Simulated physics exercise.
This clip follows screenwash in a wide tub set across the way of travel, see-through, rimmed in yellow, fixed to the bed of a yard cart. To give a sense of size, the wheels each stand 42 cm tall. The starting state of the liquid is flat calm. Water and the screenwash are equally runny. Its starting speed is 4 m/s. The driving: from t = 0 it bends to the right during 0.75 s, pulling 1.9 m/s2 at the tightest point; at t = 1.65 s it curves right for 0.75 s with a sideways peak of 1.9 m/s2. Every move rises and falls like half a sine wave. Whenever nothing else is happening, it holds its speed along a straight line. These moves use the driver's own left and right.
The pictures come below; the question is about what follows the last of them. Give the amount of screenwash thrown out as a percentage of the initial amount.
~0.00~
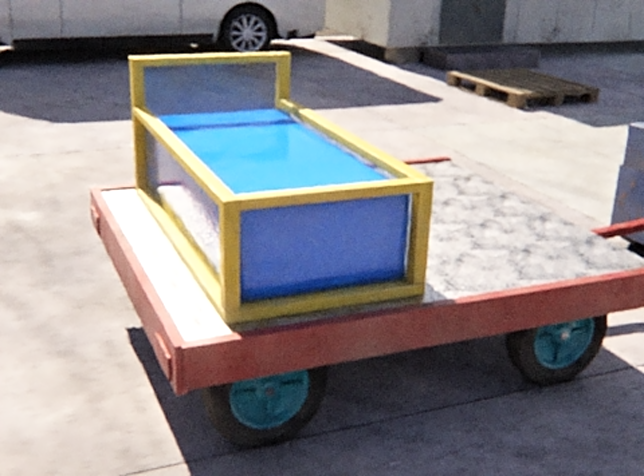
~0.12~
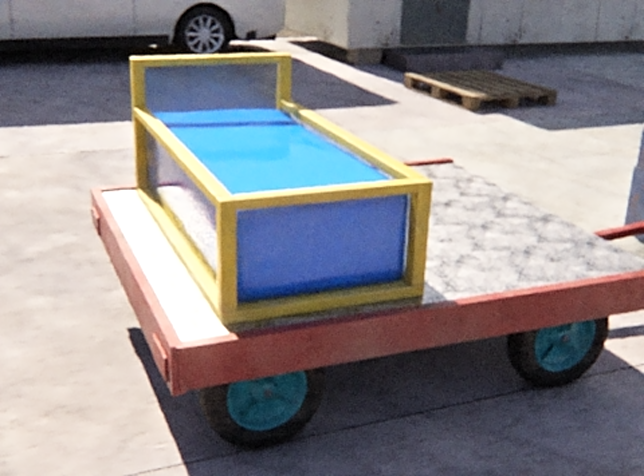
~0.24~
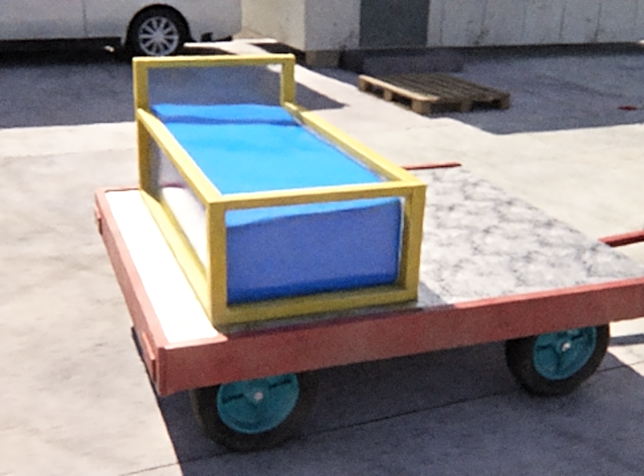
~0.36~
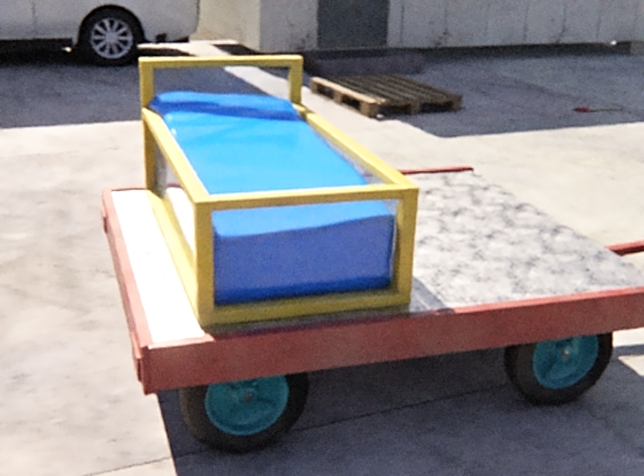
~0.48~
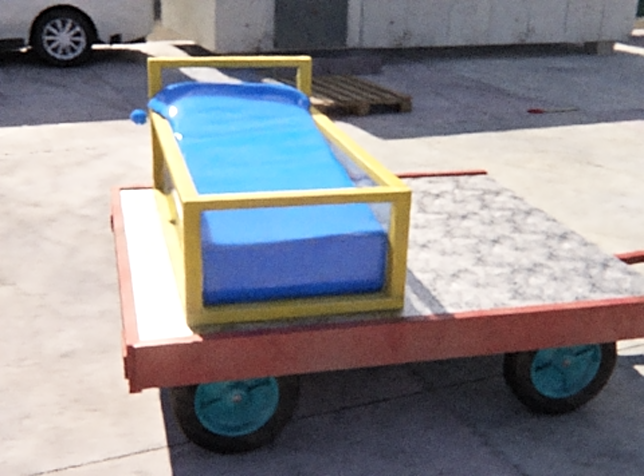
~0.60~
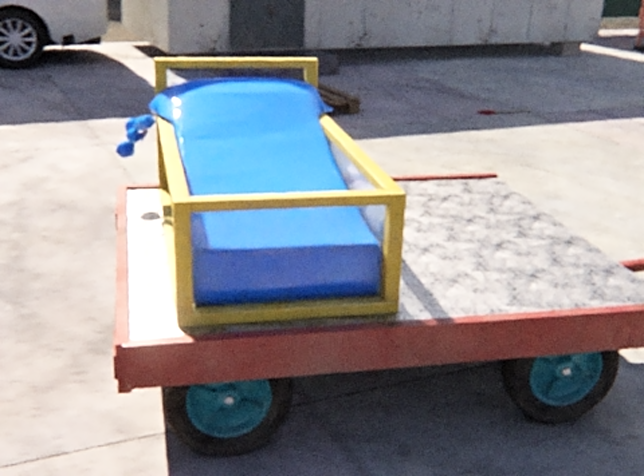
Roughly 24 percent of the screenwash is thrown out.
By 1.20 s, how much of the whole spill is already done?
By then about 20 per cent is out.
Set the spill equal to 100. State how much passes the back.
Some 30 per cent of it.
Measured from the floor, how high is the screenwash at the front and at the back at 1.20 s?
Approx. 36 cm front, approx. 30 cm back.
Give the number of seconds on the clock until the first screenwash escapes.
About 0.7 seconds.
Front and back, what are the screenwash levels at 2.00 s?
Some 32 cm in front and some 30 cm behind.
Then, 1.20 s in, it stands 31 cm high behind and 35 cm in front; 4 per cent has gone mostly over the front, some over the back.
Then, 2.00 s in, it stands 30 cm high behind and 31 cm in front; 9 per cent has gone over the front and the near side.
Then, 2.90 s in, it stands 26 cm high behind and 31 cm in front; 16 per cent has gone over the front and the back.
Then, 5.39 s in, 24 per cent has gone over the near side and the front, 57 of 240 litres.
